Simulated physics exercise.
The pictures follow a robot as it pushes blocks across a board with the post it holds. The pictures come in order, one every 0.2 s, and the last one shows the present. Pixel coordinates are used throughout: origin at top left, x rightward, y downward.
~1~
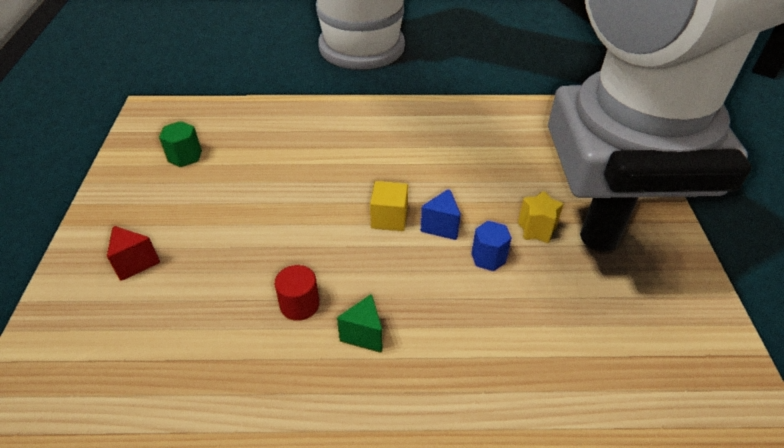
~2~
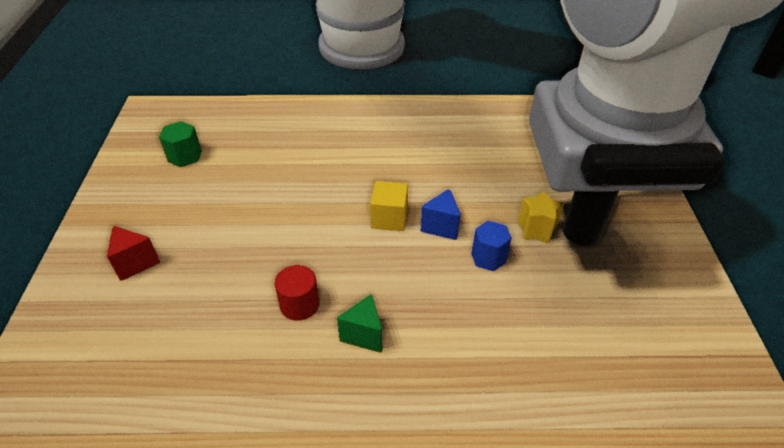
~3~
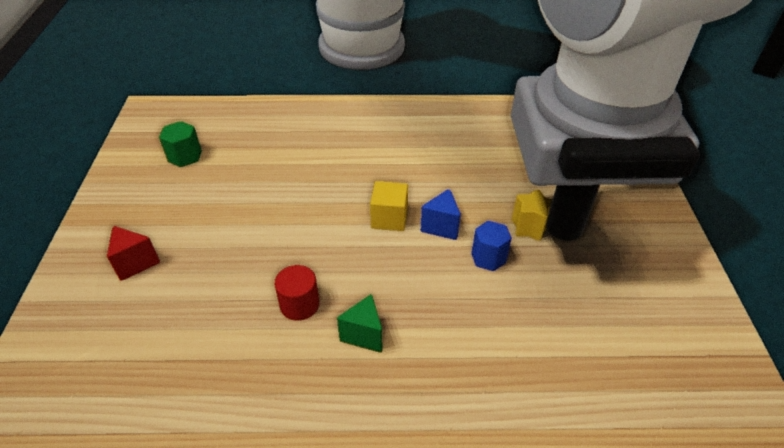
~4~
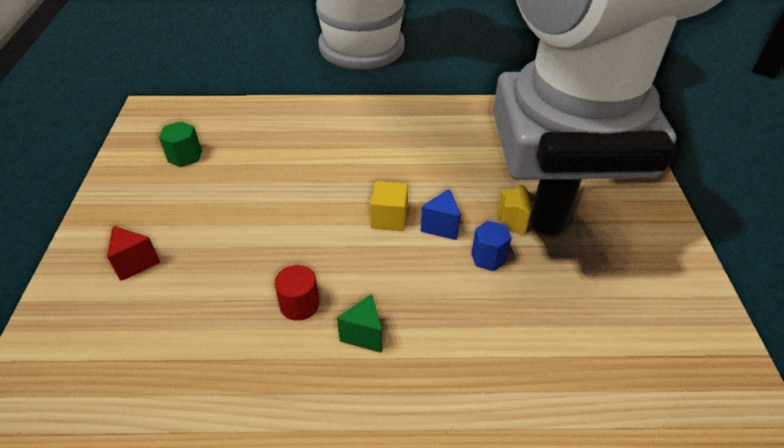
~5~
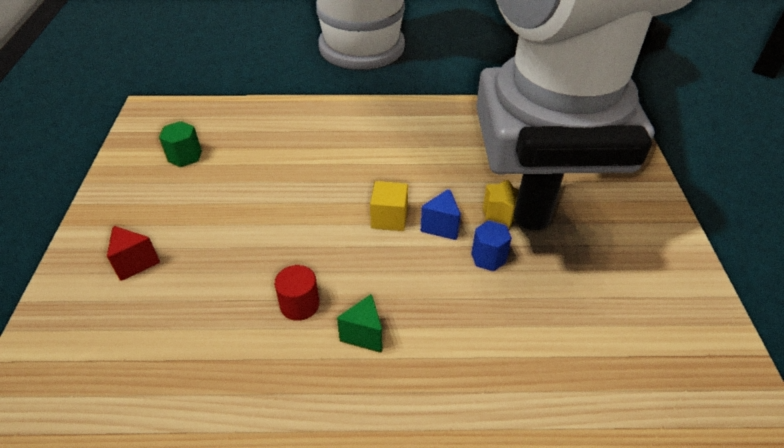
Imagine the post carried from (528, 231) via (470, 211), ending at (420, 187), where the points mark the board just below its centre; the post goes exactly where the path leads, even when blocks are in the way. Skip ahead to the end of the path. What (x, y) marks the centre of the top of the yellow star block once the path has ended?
At the end it should sit near (396, 150).
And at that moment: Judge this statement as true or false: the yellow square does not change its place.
The claim holds.
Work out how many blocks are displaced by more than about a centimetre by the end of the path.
I think only one will be displaced.
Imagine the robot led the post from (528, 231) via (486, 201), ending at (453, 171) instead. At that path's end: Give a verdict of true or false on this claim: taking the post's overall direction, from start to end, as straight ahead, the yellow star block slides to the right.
This is false.
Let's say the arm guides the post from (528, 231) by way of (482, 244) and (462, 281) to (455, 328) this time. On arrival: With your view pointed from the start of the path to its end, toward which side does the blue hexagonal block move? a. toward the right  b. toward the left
Correct choice: B.
What follows on the original path. One third of the way, post (490, 205); yellow star block (464, 179).
Two thirds of the way, post (452, 189); yellow star block (427, 164).
At the end, post (420, 174); yellow square still; blue triangular piece still; yellow star block (396, 150).
